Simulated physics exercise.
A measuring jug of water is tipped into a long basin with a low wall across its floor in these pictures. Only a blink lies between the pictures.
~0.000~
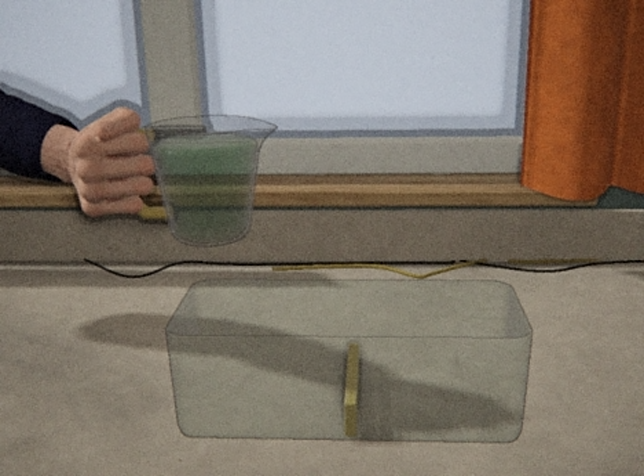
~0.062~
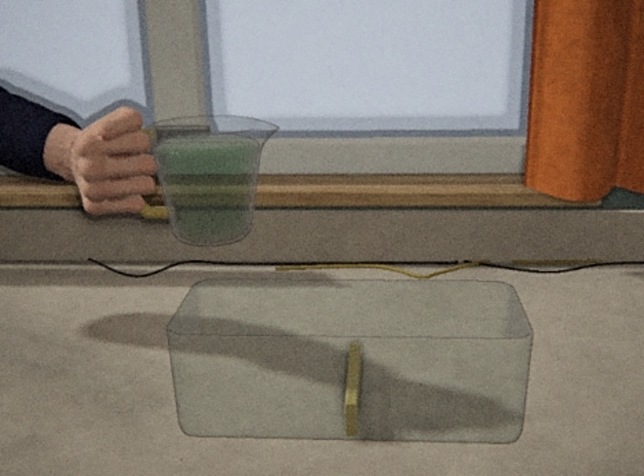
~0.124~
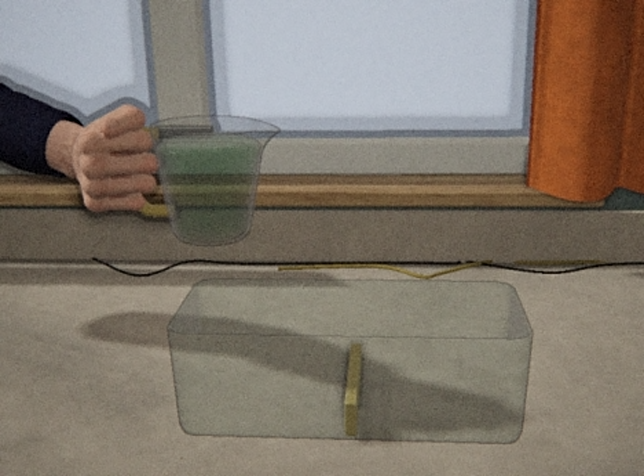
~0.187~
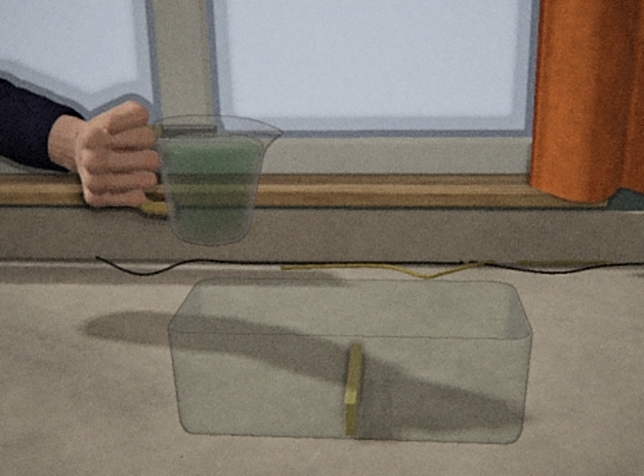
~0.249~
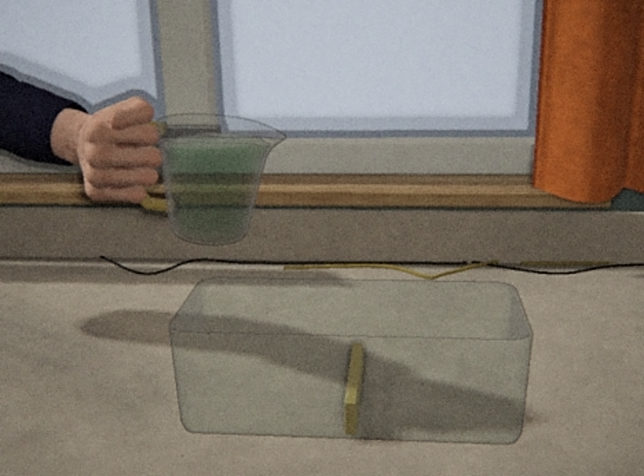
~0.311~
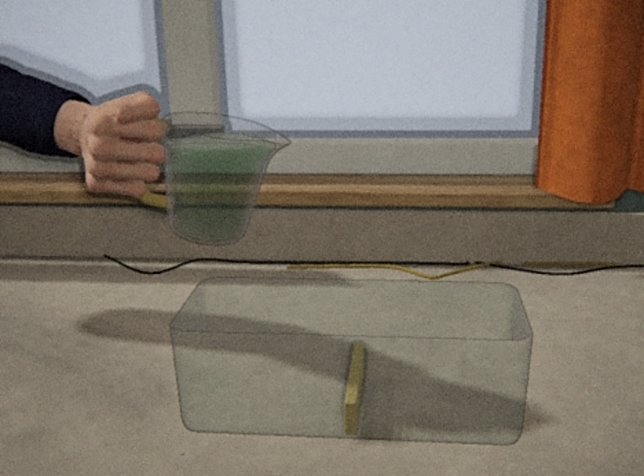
A hand holds a jug of green liquid above a clear basin and slowly tilts it slightly right.
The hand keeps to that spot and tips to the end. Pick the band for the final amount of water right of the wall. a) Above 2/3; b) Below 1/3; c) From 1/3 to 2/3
Option c: From 1/3 to 2/3.
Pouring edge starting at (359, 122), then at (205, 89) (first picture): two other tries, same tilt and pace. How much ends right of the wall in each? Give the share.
95 and 5 in a hundred.
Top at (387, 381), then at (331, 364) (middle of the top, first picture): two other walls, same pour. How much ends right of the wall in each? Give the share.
Case 1: 10 %; case 2: 75 %.
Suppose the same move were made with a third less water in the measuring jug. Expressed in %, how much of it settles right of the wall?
Roughly 20 %.
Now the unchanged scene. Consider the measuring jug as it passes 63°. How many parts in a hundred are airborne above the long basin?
Airborne fraction: Approx. 15 %.
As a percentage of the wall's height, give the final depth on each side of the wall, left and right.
Near 30 on the left, 30 on the right.
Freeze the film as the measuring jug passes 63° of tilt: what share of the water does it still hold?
Still holding around 70 %, give or take.
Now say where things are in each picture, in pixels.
The first picture shows tilt 0°; pouring edge (278, 126); surface from (156, 142) to (259, 140); the long basin's rim runs from (180, 307) to (521, 309); the wall's top is at (352, 373).
The second picture shows tilt 0°; pouring edge (279, 127); surface from (158, 142) to (261, 141).
The third picture shows tilt 2°; pouring edge (281, 129); surface from (161, 141) to (262, 143).
The fourth picture shows tilt 4°; pouring edge (284, 132); surface from (163, 141) to (265, 142).
The fifth picture shows tilt 7°; pouring edge (287, 136); surface from (167, 142) to (270, 144).
The sixth picture shows tilt 11°; pouring edge (291, 142); surface from (171, 142) to (277, 144).
By 0.82 s the tilt is 63° and 72 per cent is still to pour, 2 is left of the wall and 9 right of it.
By 1.20 s the tilt is 99° and 14 per cent is still to pour, 29 is left of the wall and 45 right of it.
By 1.59 s the tilt is 111° and 0 per cent is still to pour, 52 is left of the wall and 47 right of it.
By 2.02 s the tilt is 111° and 0 per cent is still to pour, 51 is left of the wall and 48 right of it.
At rest 51 per cent lies left of the wall, 48 right of it and 1 outside.
